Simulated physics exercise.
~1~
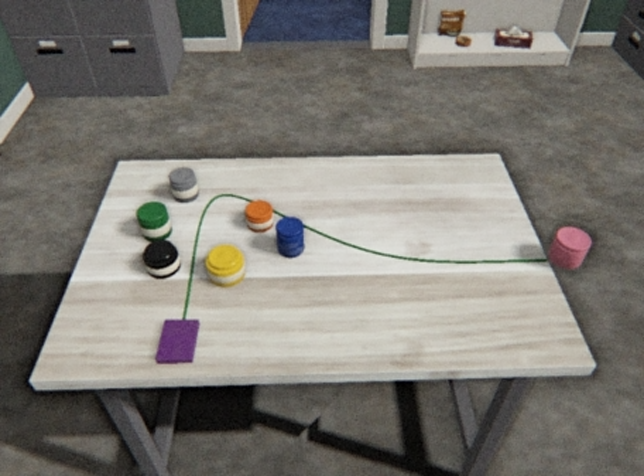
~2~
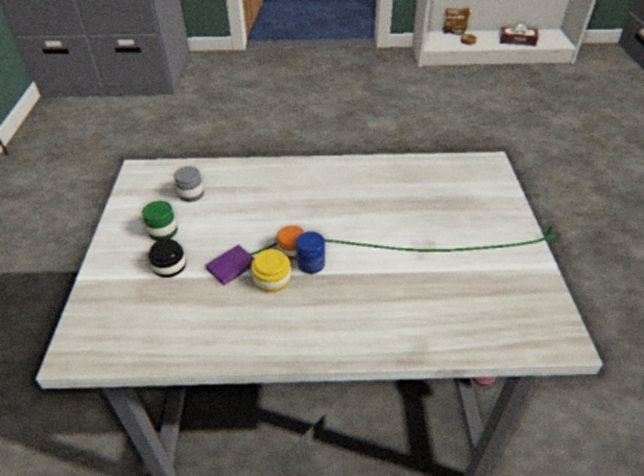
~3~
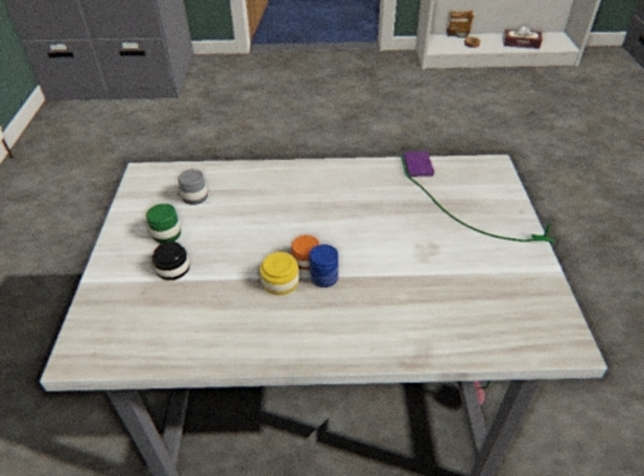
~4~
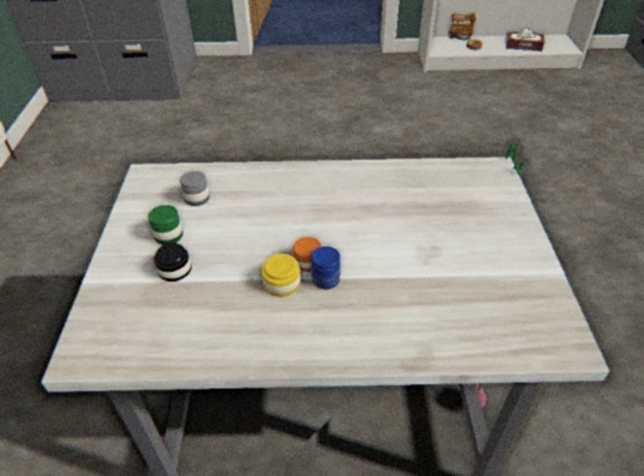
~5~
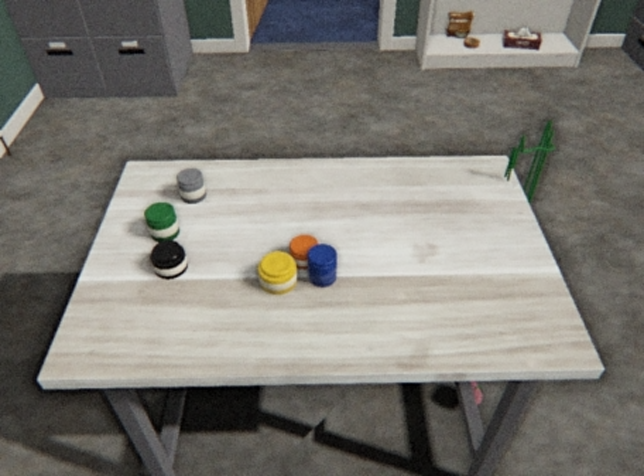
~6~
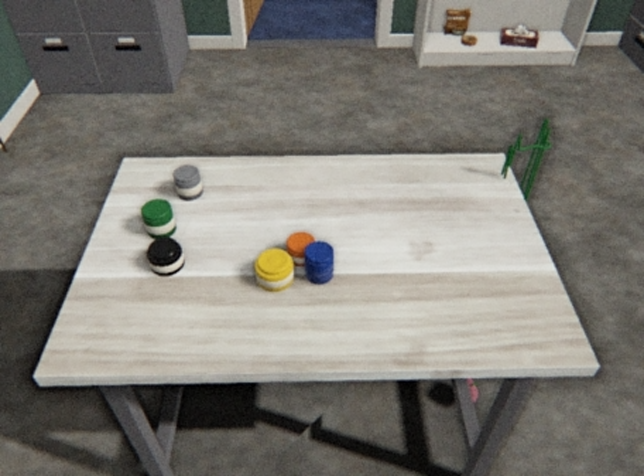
In an office-like room with a grey floor, a pale wooden table is seen from above at a slightly swaying angle. A purple phone lies near the front left, joined by a thin green cable to a pink speaker just past the right edge, with grey, green, black, yellow, orange and blue containers on the left half. The speaker drops, and the cable draws the phone rightward among the containers, shifting the yellow, orange and blue ones right. The phone then slides to the far right and leaves the tabletop. The six containers remain, the grey, green and black ones unmoved.
